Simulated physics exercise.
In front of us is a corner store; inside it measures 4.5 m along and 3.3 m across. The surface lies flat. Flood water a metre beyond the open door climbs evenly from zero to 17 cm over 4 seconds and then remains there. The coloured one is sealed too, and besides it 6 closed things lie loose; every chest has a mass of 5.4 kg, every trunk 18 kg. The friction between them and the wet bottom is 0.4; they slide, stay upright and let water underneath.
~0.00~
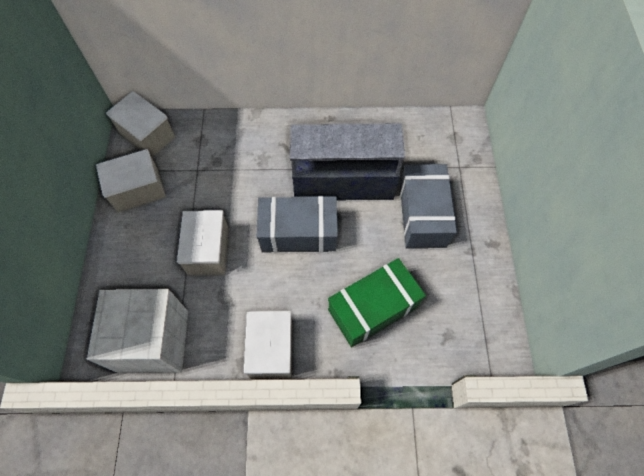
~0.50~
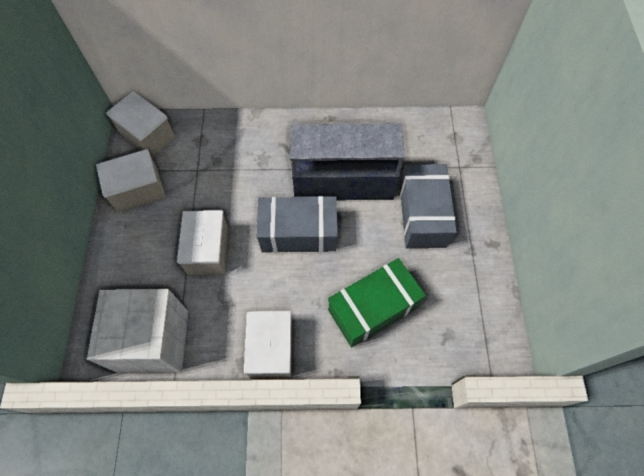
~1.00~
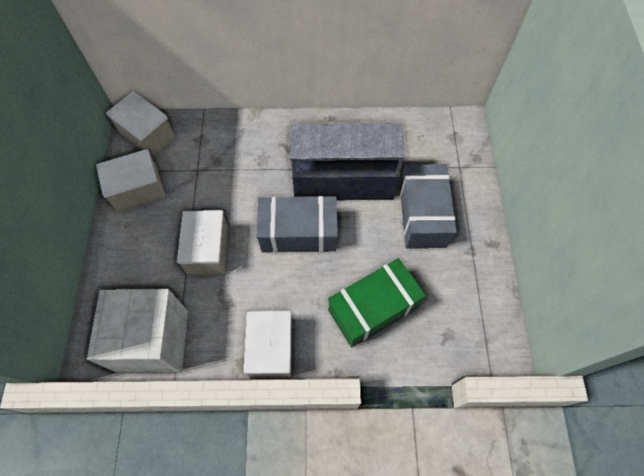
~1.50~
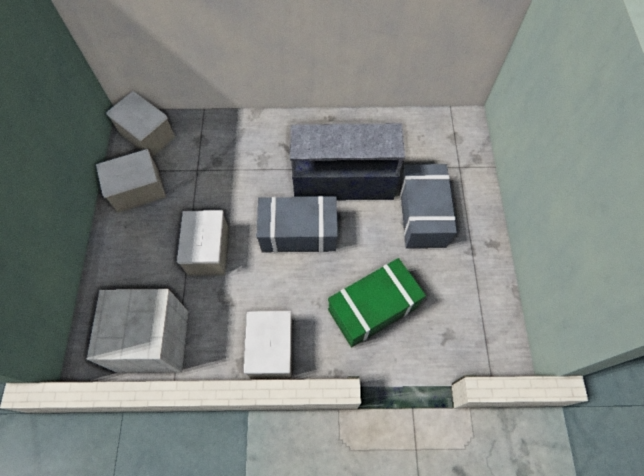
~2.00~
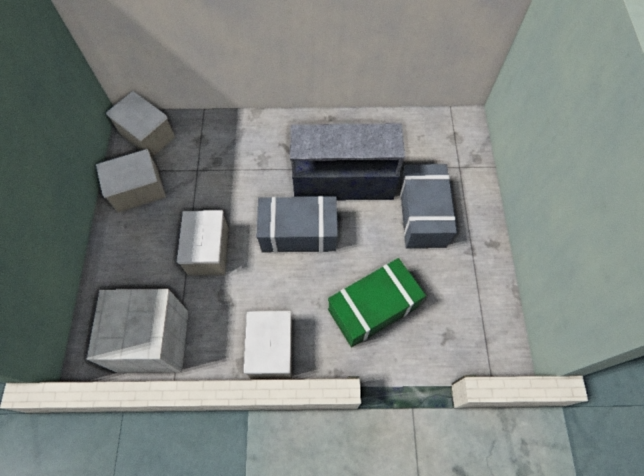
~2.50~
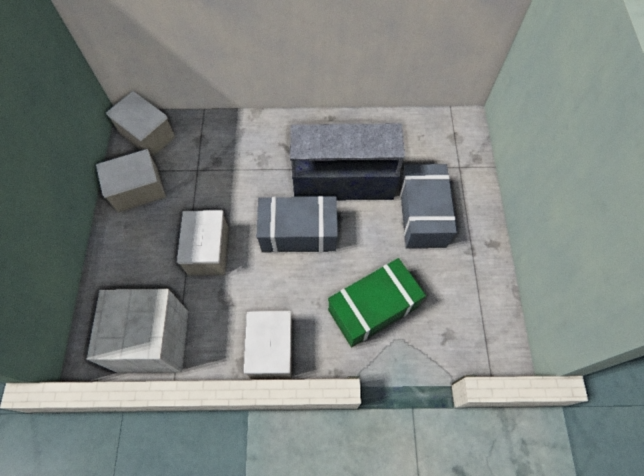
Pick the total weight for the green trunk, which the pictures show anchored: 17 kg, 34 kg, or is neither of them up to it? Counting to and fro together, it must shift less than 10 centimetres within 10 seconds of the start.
Neither is up to it.
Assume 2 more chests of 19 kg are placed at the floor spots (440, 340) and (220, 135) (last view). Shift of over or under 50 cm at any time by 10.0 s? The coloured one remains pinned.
First one: Beyond the limit; second one: Inside the limit.
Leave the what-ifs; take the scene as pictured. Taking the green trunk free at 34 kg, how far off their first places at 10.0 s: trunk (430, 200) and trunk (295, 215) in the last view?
In that order: 100 cm, 0 cm.
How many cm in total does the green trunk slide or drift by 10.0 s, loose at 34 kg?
50 cm.
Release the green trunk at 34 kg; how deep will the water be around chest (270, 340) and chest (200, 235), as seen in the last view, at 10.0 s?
Some 4 cm at the first, some 2 cm at the second.
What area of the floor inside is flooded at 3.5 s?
Some 1.0 m2 of it.
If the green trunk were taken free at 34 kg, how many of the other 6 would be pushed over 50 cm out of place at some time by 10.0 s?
The answer here is 2.
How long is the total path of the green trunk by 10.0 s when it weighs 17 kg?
About 250 cm altogether.
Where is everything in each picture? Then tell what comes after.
The first picture shows the green trunk at (377, 297) rests on the ground; 0.0 m2 under water; 0 of 7 have shifted.
The second picture shows the green trunk at (377, 297), on the bottom; water covers 0.0 m2; 0 of 7 have shifted.
The third picture shows the green trunk at (377, 297) rests on the ground; 0.0 m2 under water; 0 of 7 have shifted.
The fourth picture shows the green trunk at (377, 297), on the bottom; water covers 0.0 m2; 0 of 7 have shifted.
The fifth picture shows the green trunk at (377, 297), on the bottom; water covers 0.0 m2; 0 of 7 have shifted.
The sixth picture shows the green trunk at (377, 297) rests on the ground; 0.2 m2 under water; 0 of 7 have shifted.
After 3.5 s the green trunk would be 8 cm from its start with 17 kg and 0 cm from its start with 34 kg; 4 cm of water round it then.
After 4.5 s the green trunk would be 52 cm from its start with 17 kg and 7 cm from its start with 34 kg; 5 cm of water round it then.
After 7.0 s the green trunk would be 78 cm from its start with 17 kg and 44 cm from its start with 34 kg; 5 cm of water round it then.
After 10.0 s the green trunk would be 193 cm from its start with 17 kg and 50 cm from its start with 34 kg; 6 cm of water round it then.
